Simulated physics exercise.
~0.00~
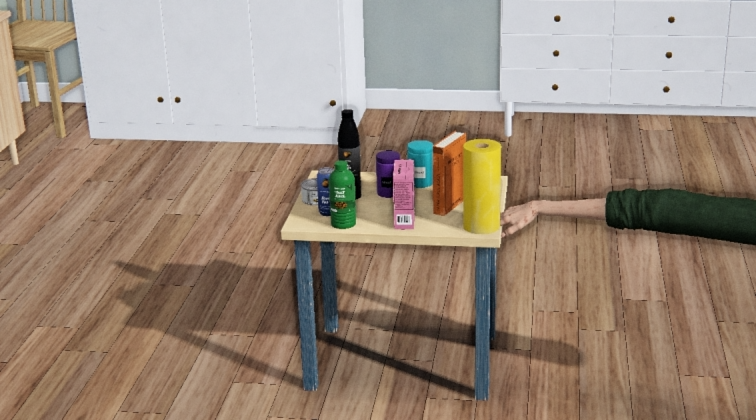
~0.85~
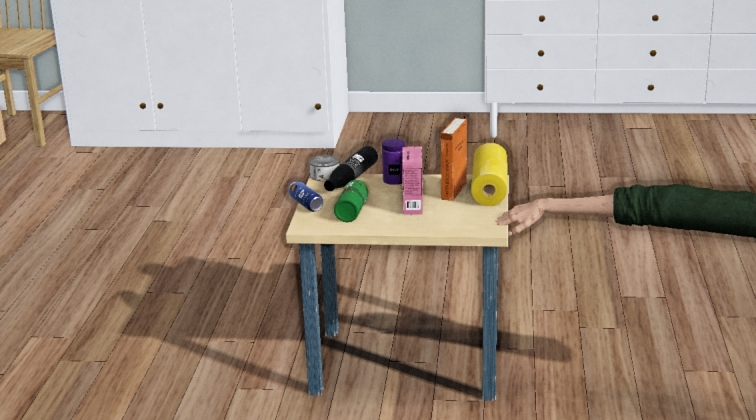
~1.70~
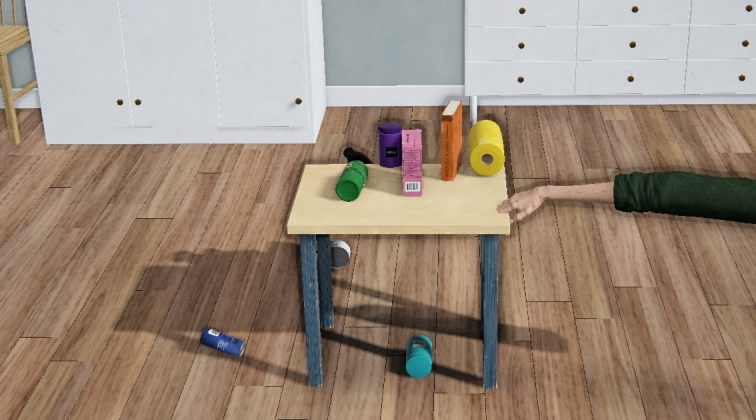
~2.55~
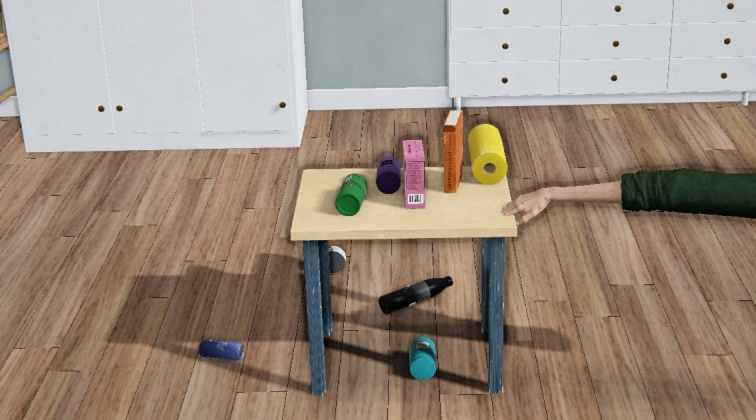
A small table crowded with bottles, jars and boxes was jolted beside an outstretched hand, toppling many of them; the blue can, turquoise jar, white tub and black bottle ended up on the floor, while the orange book and pink packet stayed standing.
